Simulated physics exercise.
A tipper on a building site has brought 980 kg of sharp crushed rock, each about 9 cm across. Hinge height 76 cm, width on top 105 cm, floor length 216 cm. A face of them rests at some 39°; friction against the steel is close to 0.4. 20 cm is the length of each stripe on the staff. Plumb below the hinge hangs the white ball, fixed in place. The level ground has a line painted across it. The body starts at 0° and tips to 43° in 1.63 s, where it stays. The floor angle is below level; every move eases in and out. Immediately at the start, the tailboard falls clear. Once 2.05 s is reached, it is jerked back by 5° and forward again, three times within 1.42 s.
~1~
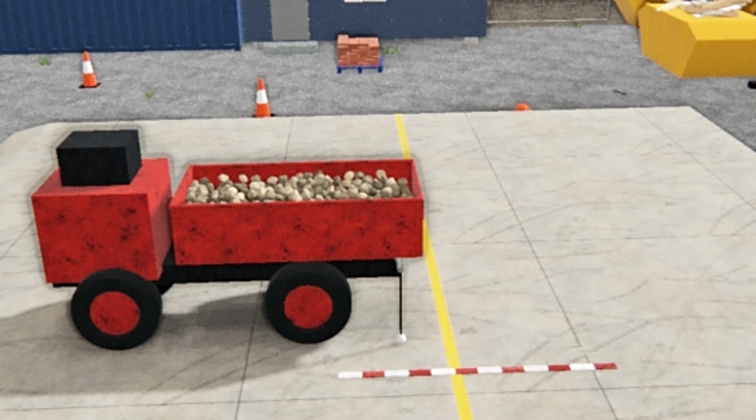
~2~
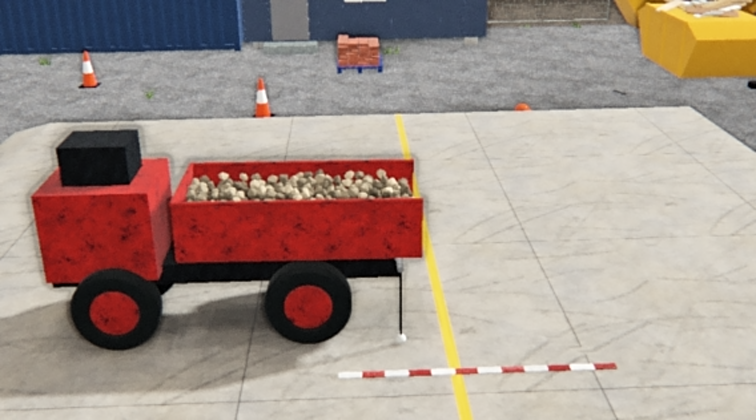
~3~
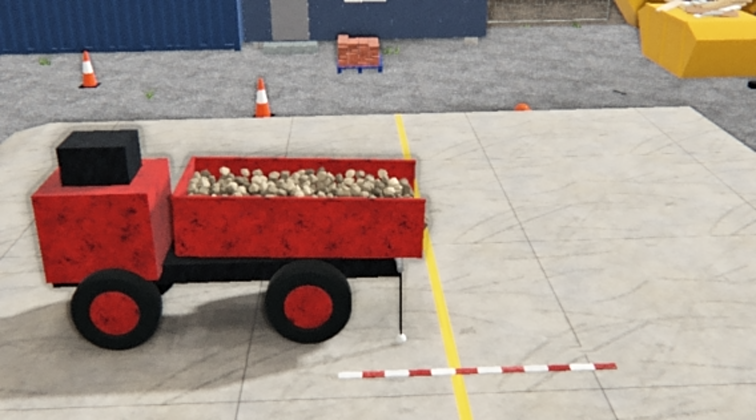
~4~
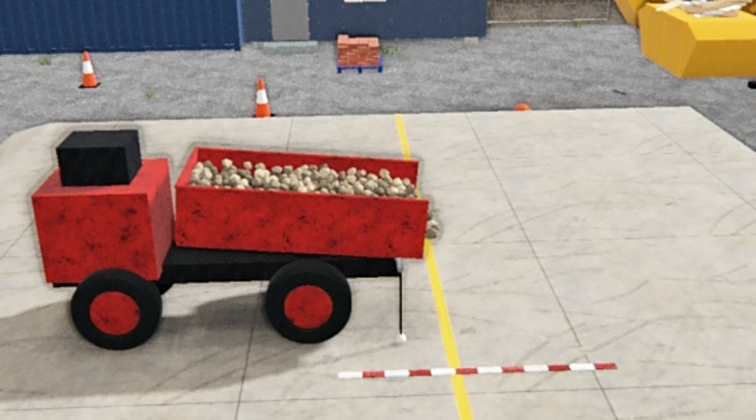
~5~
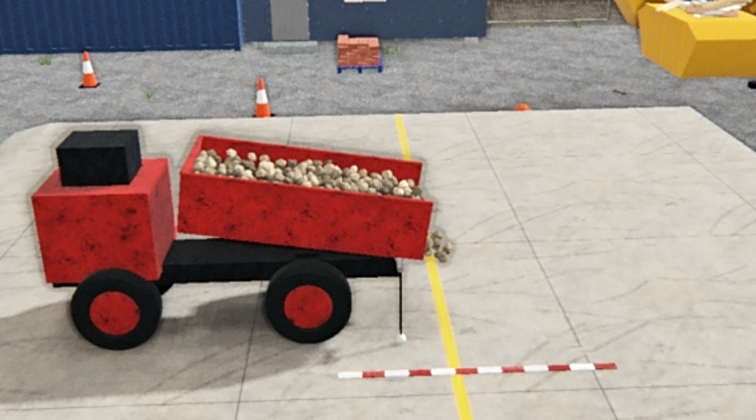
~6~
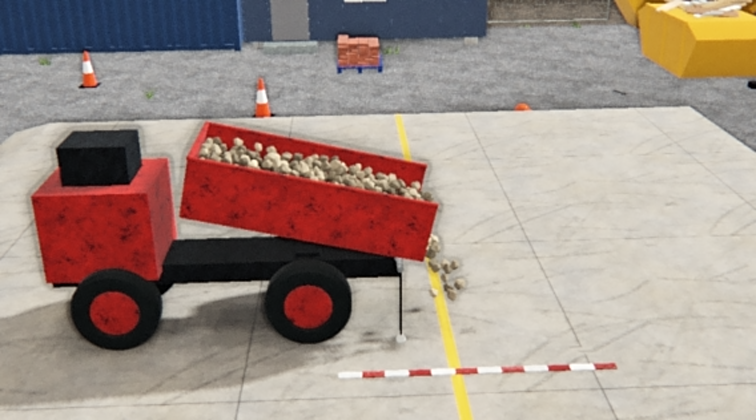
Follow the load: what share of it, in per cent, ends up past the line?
I would say roughly 85 per cent.
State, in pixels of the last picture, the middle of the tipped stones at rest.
The tipped stones centre close to (493, 300).
A little later the floor is at 36°; 81 % in the body, 8 % short of the line, 11 % past the line; the foremost stones are at (487, 302).
Then the floor is at 43°; 41 % in the body, 14 % short of the line, 45 % past the line; the foremost stones are at (533, 300).
Later still the floor is at 43°; 0 % in the body, 14 % short of the line, 86 % past the line; the foremost stones are at (633, 311).
In the end the floor is at 43°; 0 % in the body, 14 % short of the line, 86 % past the line; the foremost stones are at (633, 311).
